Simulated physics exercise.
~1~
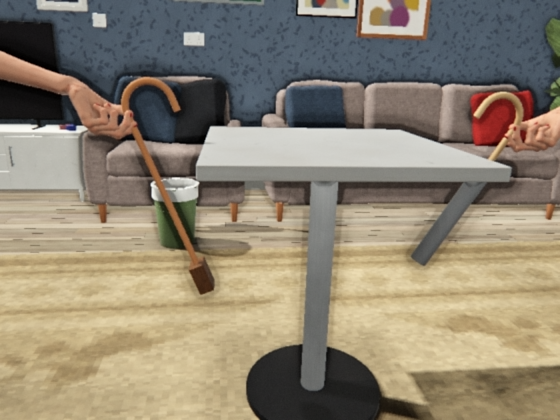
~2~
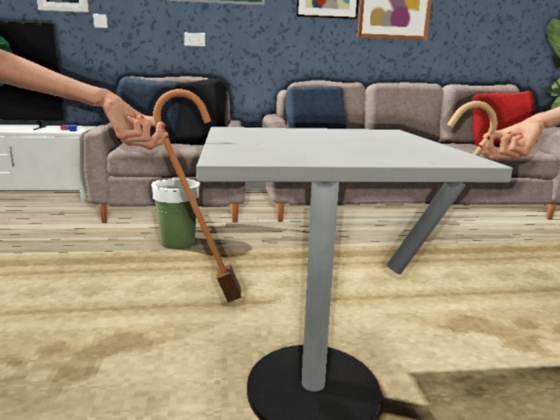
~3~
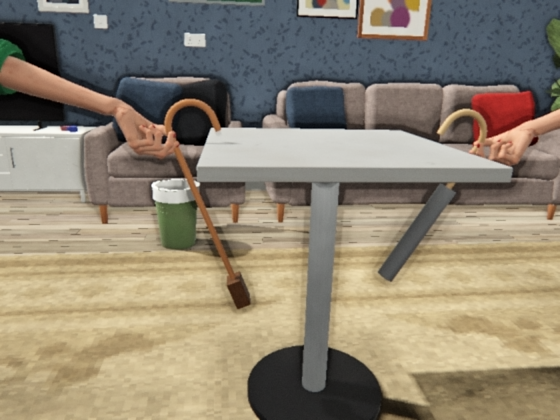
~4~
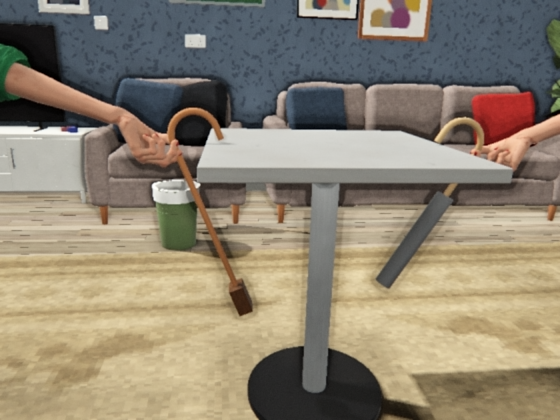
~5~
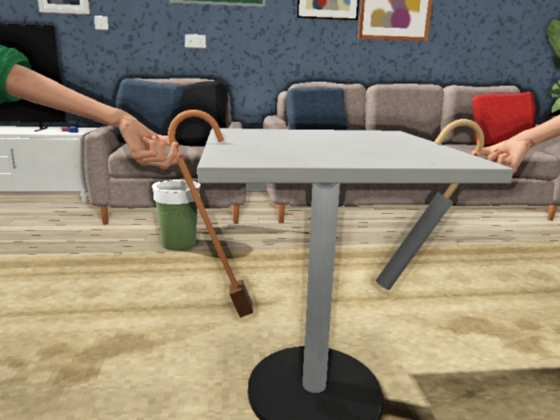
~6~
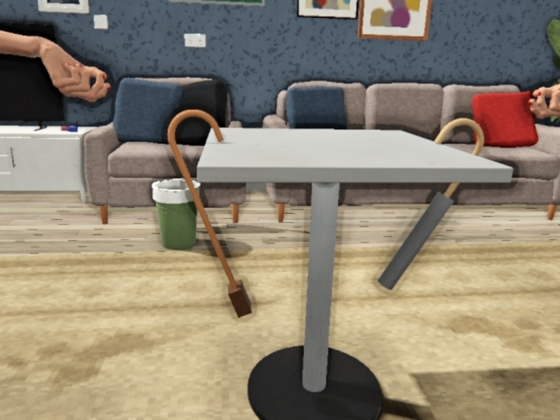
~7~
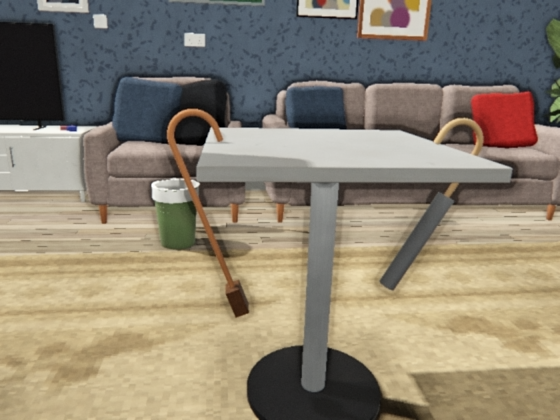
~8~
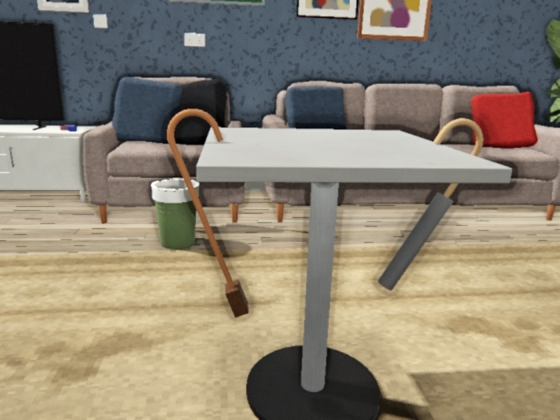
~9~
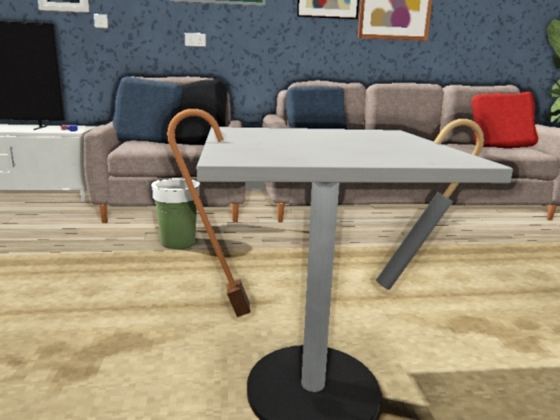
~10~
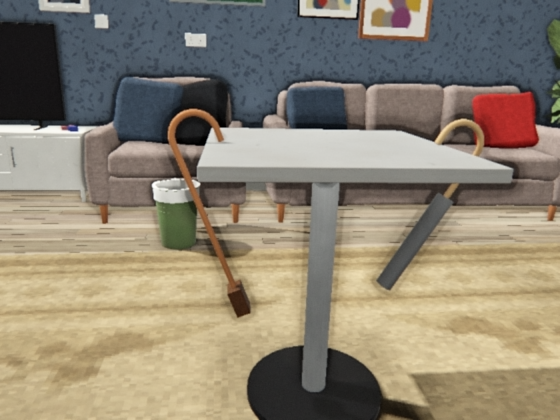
Two hands hook a brown brush and a grey umbrella over a table, leaving both hanging.
